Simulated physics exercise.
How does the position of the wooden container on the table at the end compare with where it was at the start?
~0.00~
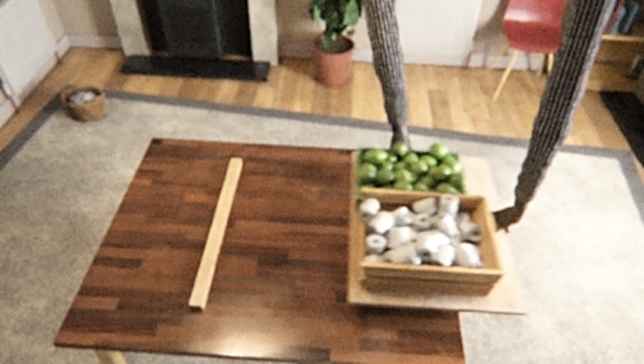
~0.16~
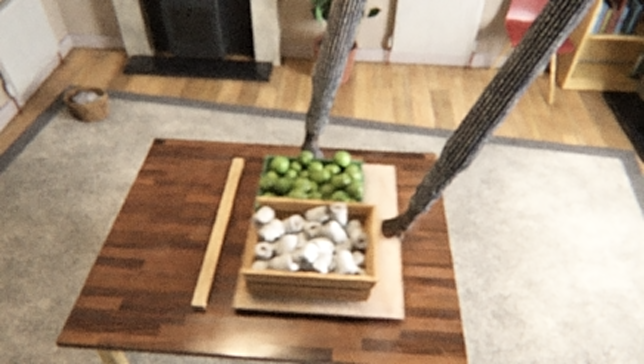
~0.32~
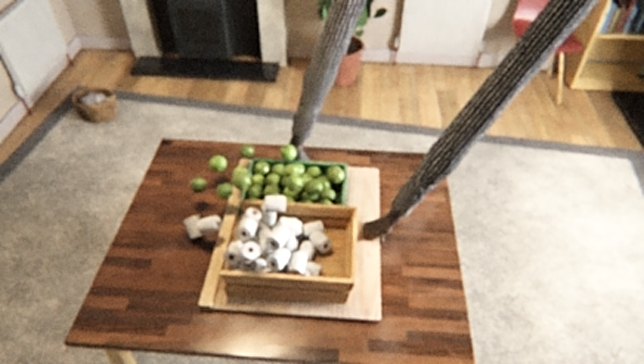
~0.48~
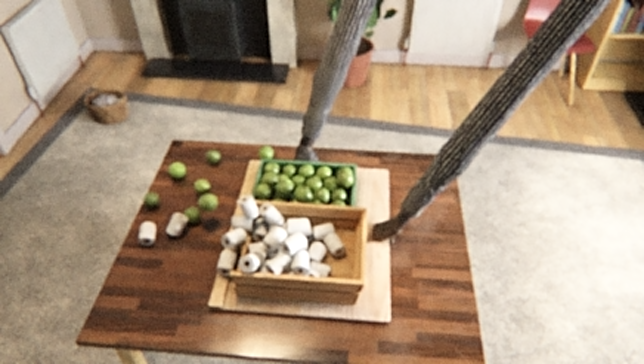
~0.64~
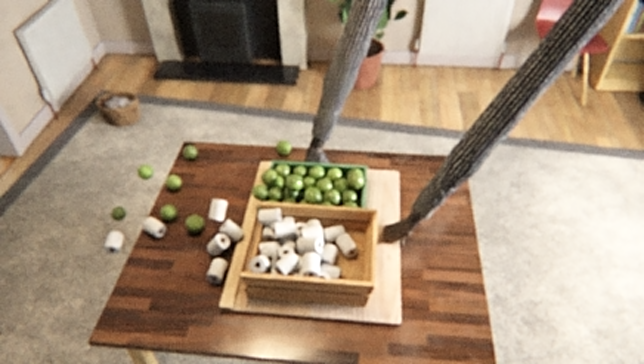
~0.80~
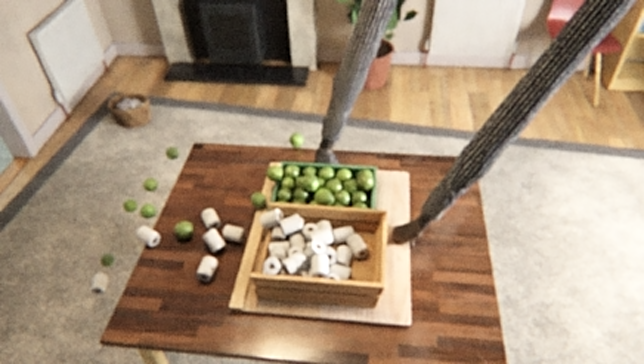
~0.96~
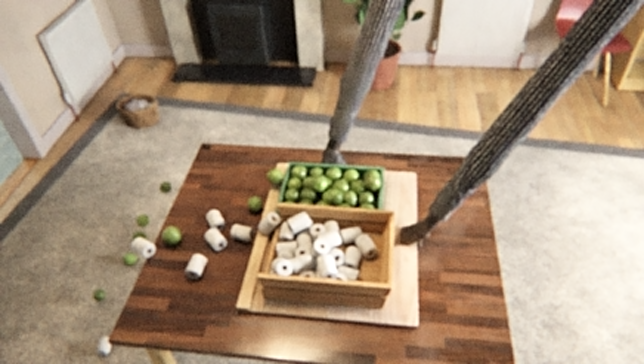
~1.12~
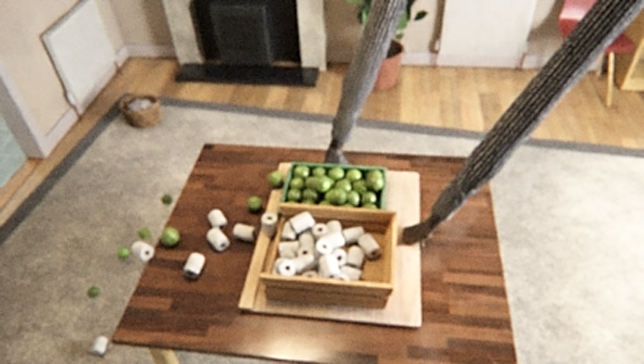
It starts at the right-hand side of the table and ends further left, closer to the middle of the tabletop.
